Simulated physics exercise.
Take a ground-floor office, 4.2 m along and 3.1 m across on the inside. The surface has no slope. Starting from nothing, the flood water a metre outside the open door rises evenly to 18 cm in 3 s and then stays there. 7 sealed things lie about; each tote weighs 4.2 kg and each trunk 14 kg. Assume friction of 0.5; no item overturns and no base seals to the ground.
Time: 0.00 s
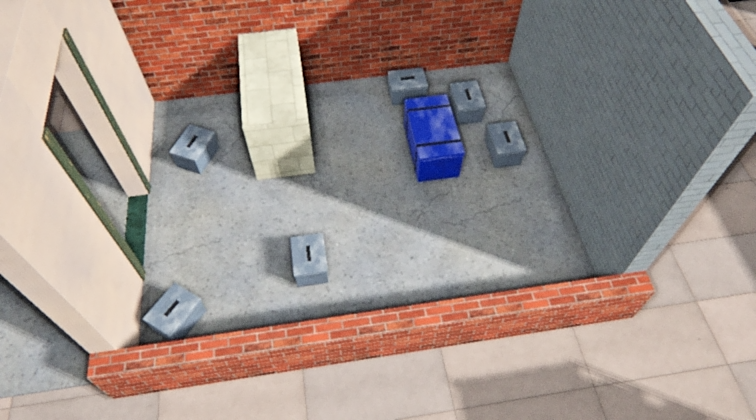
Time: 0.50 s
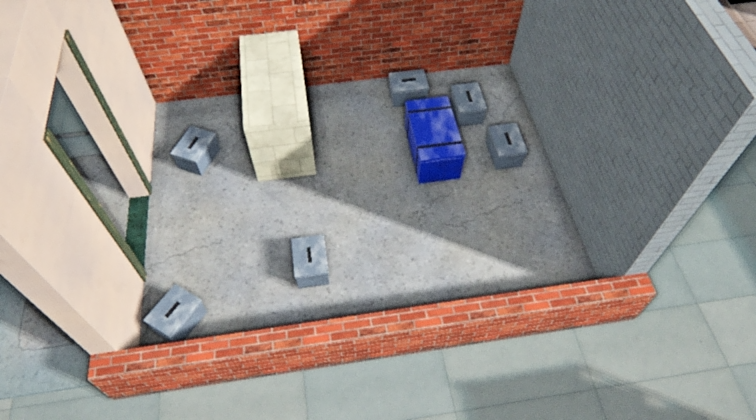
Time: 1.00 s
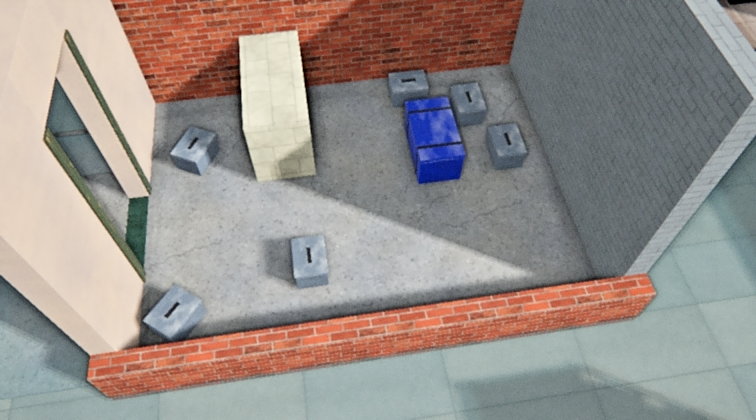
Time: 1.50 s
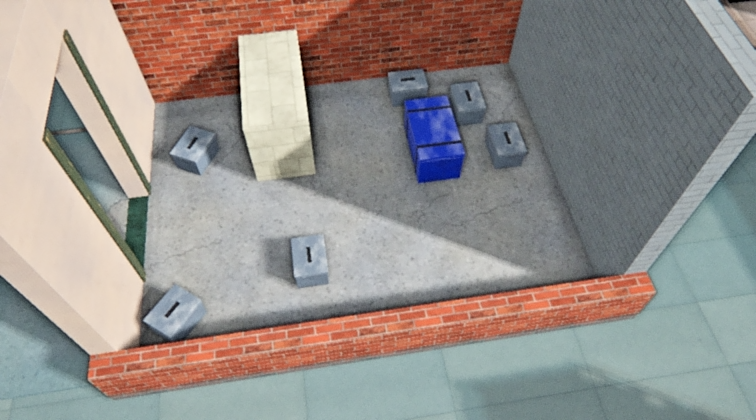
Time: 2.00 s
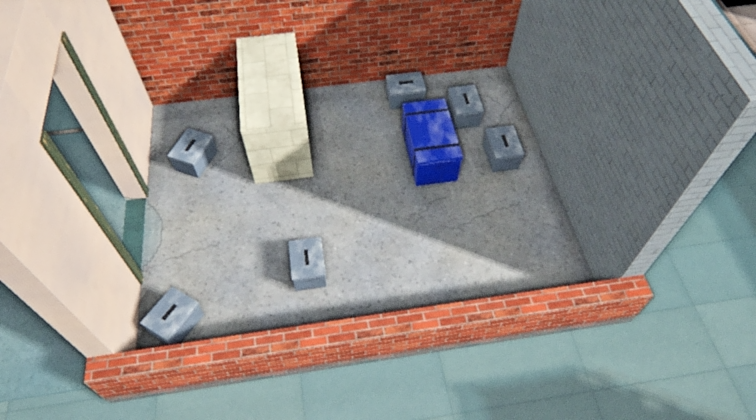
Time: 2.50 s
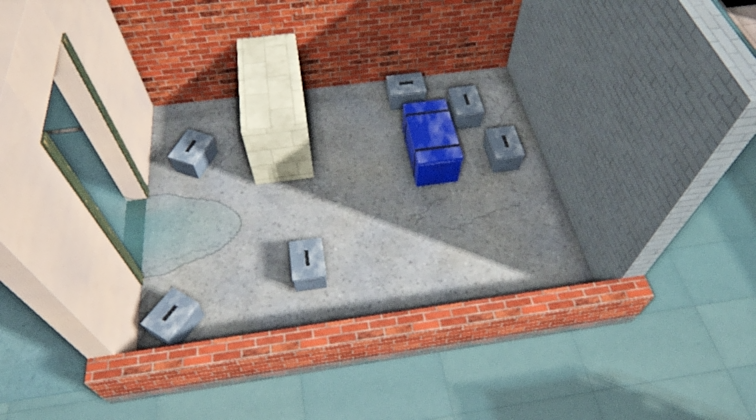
Water spreads over the paving outside a walled, ground-floor room seen from above at an angle, then enters through the opening on the left and fans out in a thin, pale blue-green patch across the grey floor. A blue trunk, a tall cream block and six grey boxes stand still between brick and grey walls. The view shifts very slightly late on.
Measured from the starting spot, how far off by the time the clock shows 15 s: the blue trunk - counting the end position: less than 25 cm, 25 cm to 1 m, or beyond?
It gets shunted a bit.
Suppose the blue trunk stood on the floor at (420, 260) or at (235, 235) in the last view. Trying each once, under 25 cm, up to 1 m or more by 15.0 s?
Respectively, it ends up distant and ends up distant.
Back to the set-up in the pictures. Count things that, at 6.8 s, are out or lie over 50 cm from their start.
By then 1.
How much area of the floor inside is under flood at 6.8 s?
10.5 m2.
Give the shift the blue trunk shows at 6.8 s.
I'd guess some 20 cm by then.
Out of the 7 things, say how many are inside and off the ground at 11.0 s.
Tally: 6 of them.
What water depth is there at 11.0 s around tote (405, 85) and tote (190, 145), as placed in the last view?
Some 5 cm at the first, some 6 cm at the second.
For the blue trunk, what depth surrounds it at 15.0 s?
Depth approx. 10 cm.
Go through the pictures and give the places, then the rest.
The first picture shows the blue trunk at (434, 125), on the bottom; 0.0 m2 under water; 0 of 7 have shifted.
The second picture shows the blue trunk at (435, 127), on the bottom; water covers 0.0 m2; 0 of 7 have shifted.
The third picture shows the blue trunk at (434, 127), on the bottom; water covers 0.0 m2; 0 of 7 have shifted.
The fourth picture shows the blue trunk at (434, 126) rests on the ground; water covers 0.0 m2; 0 of 7 have shifted.
The fifth picture shows the blue trunk at (432, 129) rests on the ground; 0.1 m2 under water; 0 of 7 have shifted.
The sixth picture shows the blue trunk at (432, 130) rests on the ground; water covers 0.6 m2; 0 of 7 have shifted.
After 3.5 s the blue trunk is near (432, 130), 0.0 m from its start, aground; 0 afloat.
After 6.8 s the blue trunk is near (452, 124), 0.2 m from its start, aground; 2 afloat.
After 11.0 s the blue trunk is near (431, 94), 0.5 m from its start, afloat; 6 afloat.
After 15.0 s the blue trunk is near (462, 153), 0.4 m from its start, afloat; 7 afloat.
